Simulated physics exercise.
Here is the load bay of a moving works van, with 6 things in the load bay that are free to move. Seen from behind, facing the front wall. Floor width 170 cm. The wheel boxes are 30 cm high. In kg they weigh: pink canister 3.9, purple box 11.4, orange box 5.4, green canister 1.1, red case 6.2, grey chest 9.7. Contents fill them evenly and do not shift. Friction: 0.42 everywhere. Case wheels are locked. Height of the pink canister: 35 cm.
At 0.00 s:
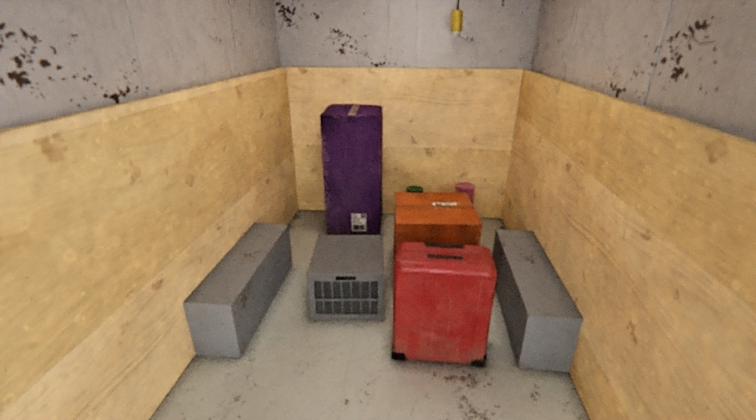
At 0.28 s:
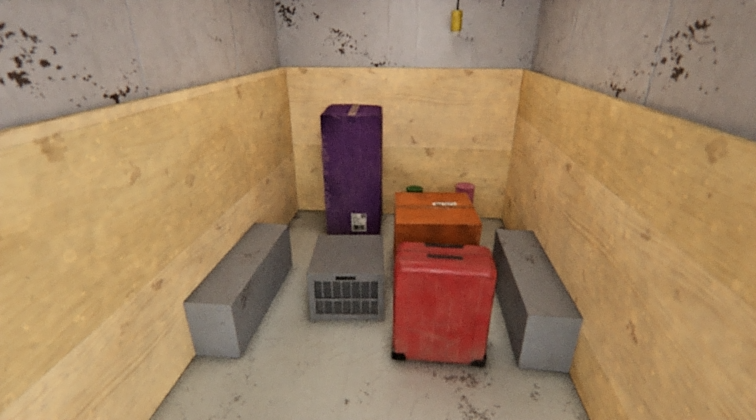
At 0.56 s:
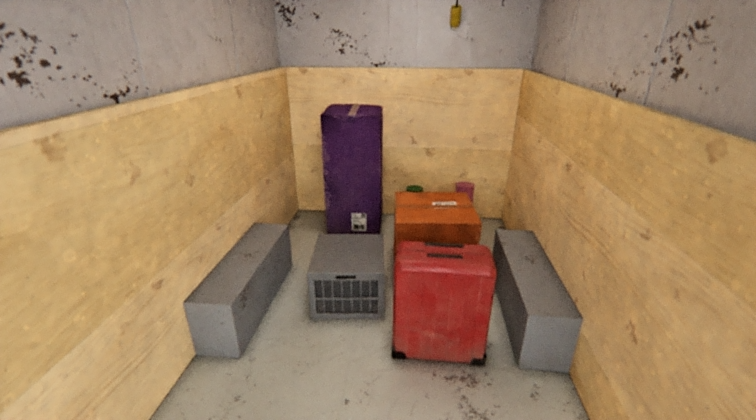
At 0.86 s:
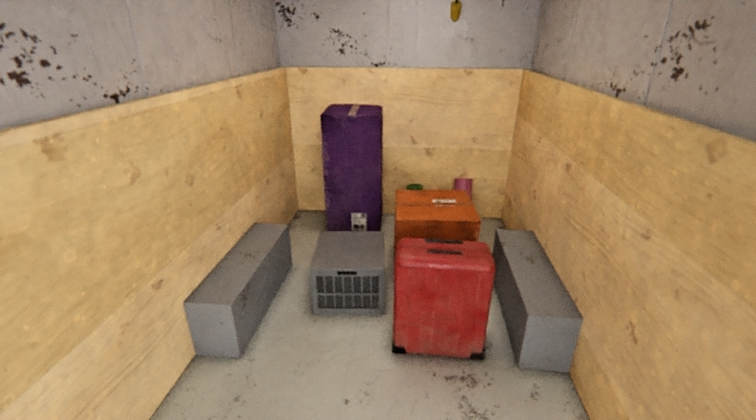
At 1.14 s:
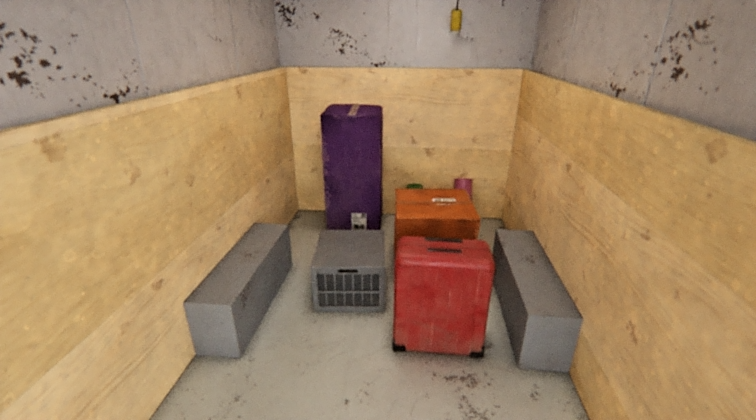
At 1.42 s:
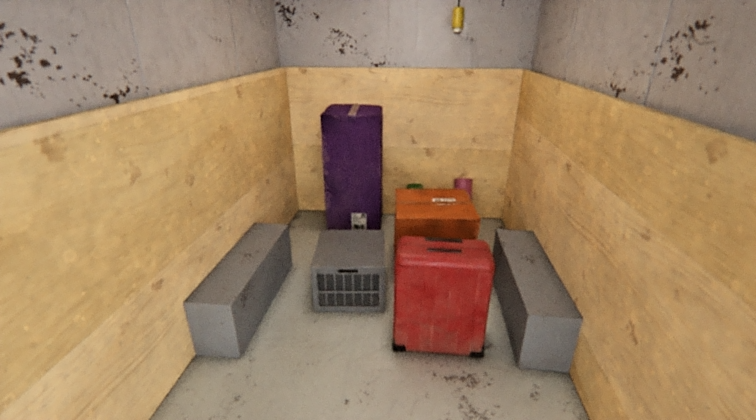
A load bay with pale wooden panelling below scuffed grey walls is seen from behind, facing the front wall. A tall purple box stands behind a grey chest, left of an orange box and a red case, with green and pink canisters partly hidden at the back and grey wheel boxes along both sides. The load shifts slightly forwards, a yellow hanging object sways, and the camera stays still.
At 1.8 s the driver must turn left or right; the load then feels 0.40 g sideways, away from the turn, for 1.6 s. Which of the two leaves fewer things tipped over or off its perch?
Turn left.
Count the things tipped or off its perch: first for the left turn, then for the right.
Left: 1; right: 2.
Turning left. Around 2.12 s, force 0.40 g right; pink canister at 27° to upright near (471, 202); grey chest shifted 6 cm; orange box shifted 6 cm.
Around 2.22 s, force 0.40 g right; pink canister at 37° to upright near (480, 204); grey chest shifted 6 cm; orange box shifted 6 cm.
Around 2.42 s, force 0.40 g right; pink canister at 49° to upright near (488, 207); grey chest shifted 6 cm; orange box shifted 6 cm.
Finally (3.9 s), on their side or leaning hard in the load bay, pink canister; the other 5 still in place (within 15 cm). In the last view, pink canister near (487, 207), purple box near (355, 170).
Turning right instead, pink canister and green canister tipped over or off its perch, 2 of 6 in all.
